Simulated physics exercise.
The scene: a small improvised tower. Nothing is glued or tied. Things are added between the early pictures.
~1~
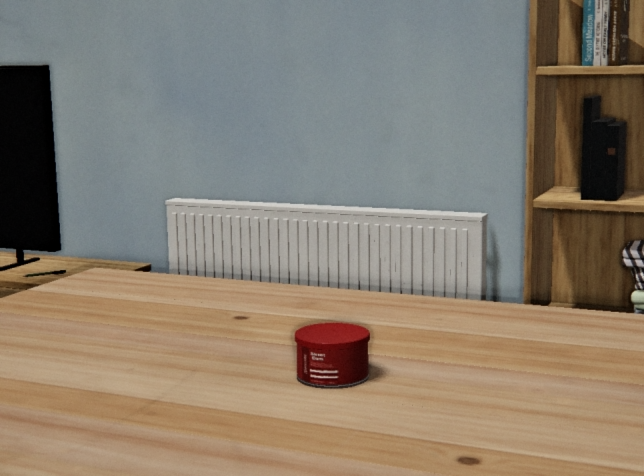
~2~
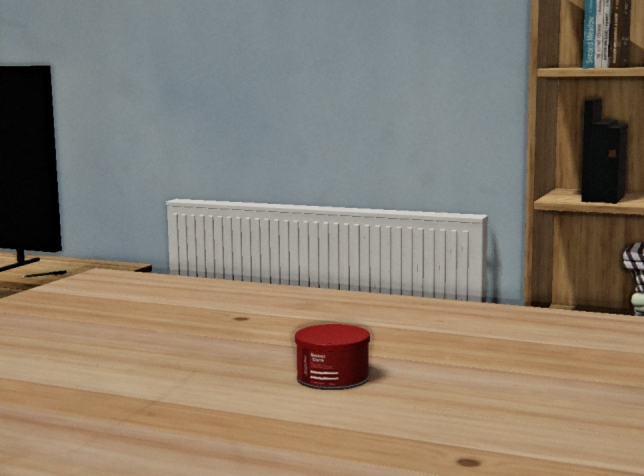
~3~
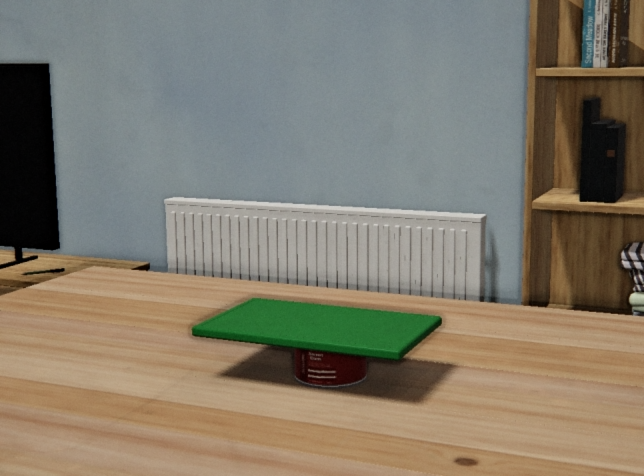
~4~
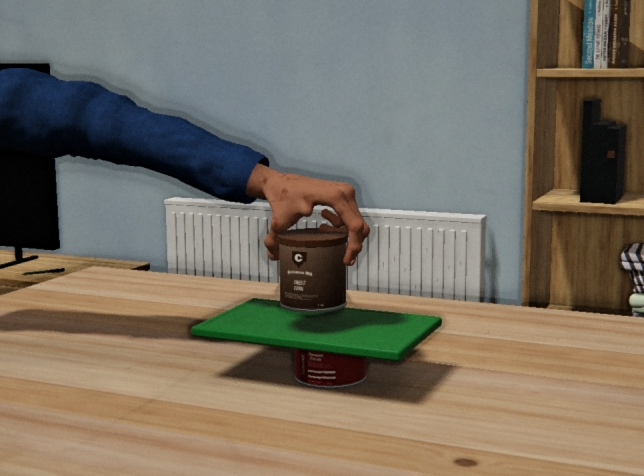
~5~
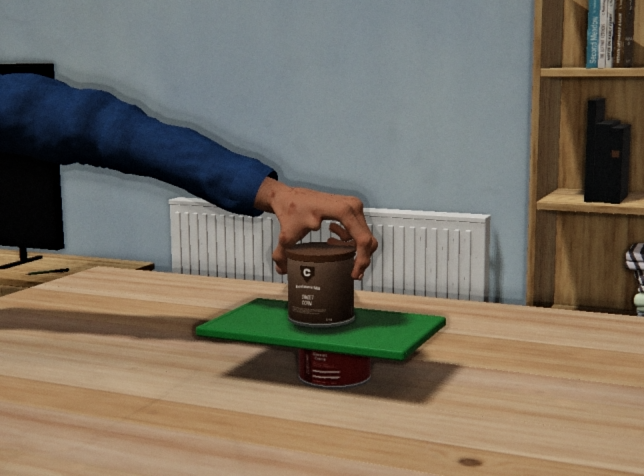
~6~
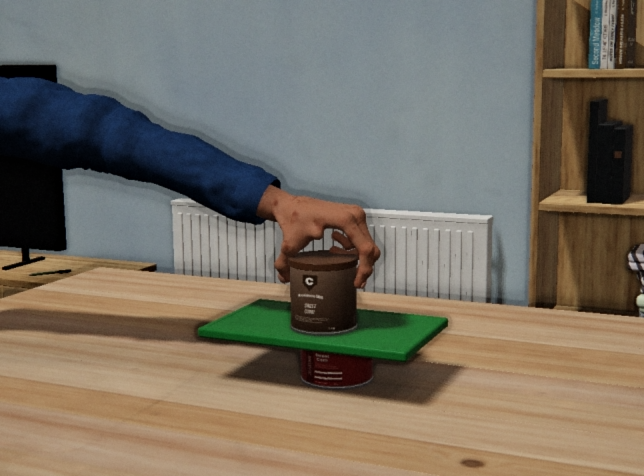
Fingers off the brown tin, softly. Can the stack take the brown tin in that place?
Here the stack keeps its balance.
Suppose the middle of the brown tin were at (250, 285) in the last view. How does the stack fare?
Then it gives way.
Then, 0.50 s later than the last frame, all is still.
Then, 1.30 s later than the last frame, brown tin resting near (324, 293).
When it is over, all 3 as before. End places, in pixels of the last picture, brown tin near (323, 293). The stack holds.
